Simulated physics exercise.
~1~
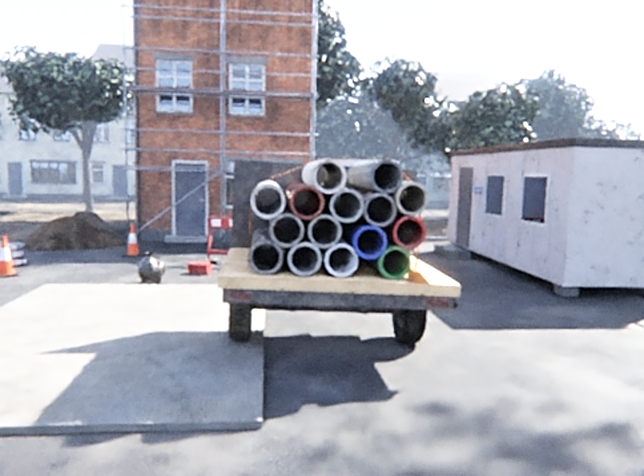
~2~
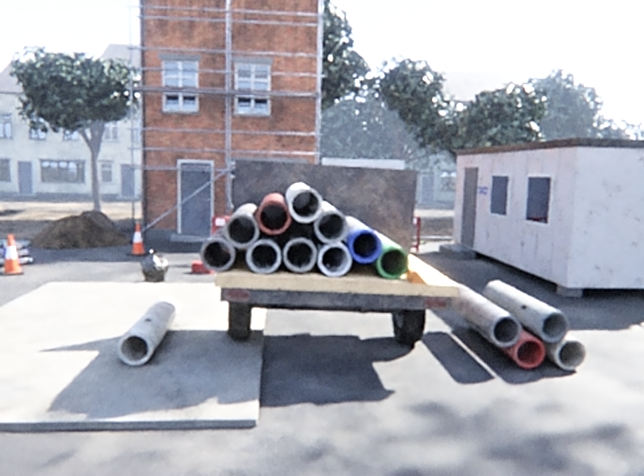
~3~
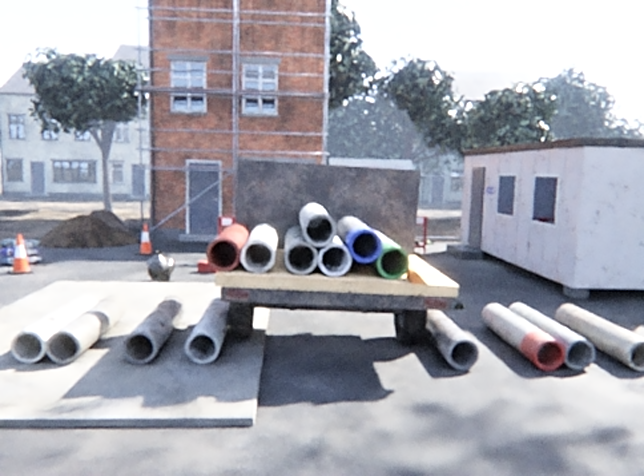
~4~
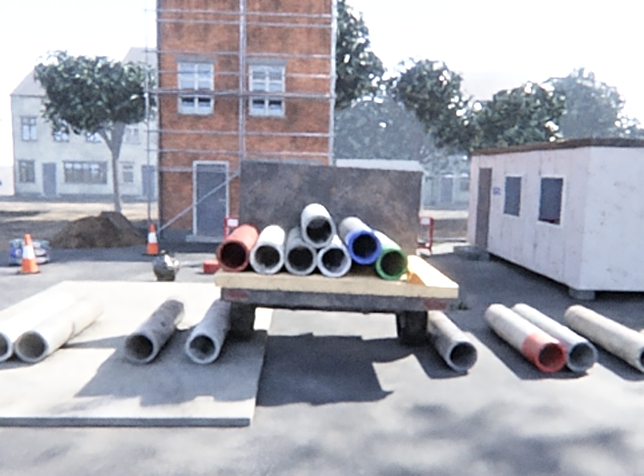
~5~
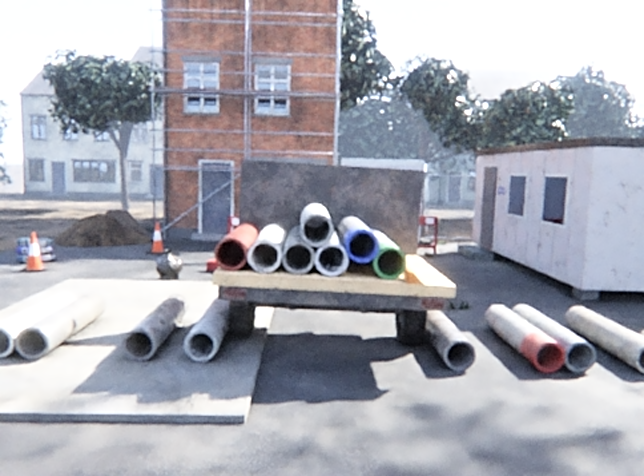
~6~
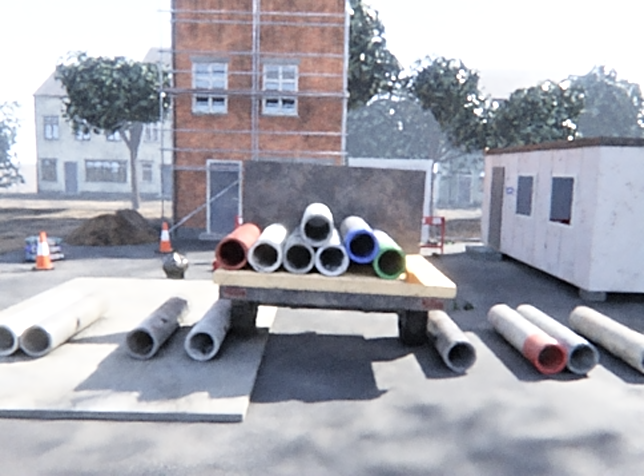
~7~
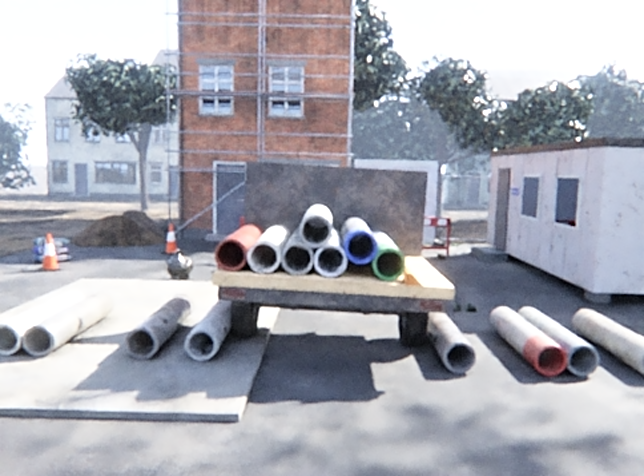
On a building site beside a scaffolded brick tower, a stack of concrete pipes on a parked trailer collapsed, and pipes rolled off both sides, including a red one to the right, while the blue and green ones stayed aboard in a smaller pile.
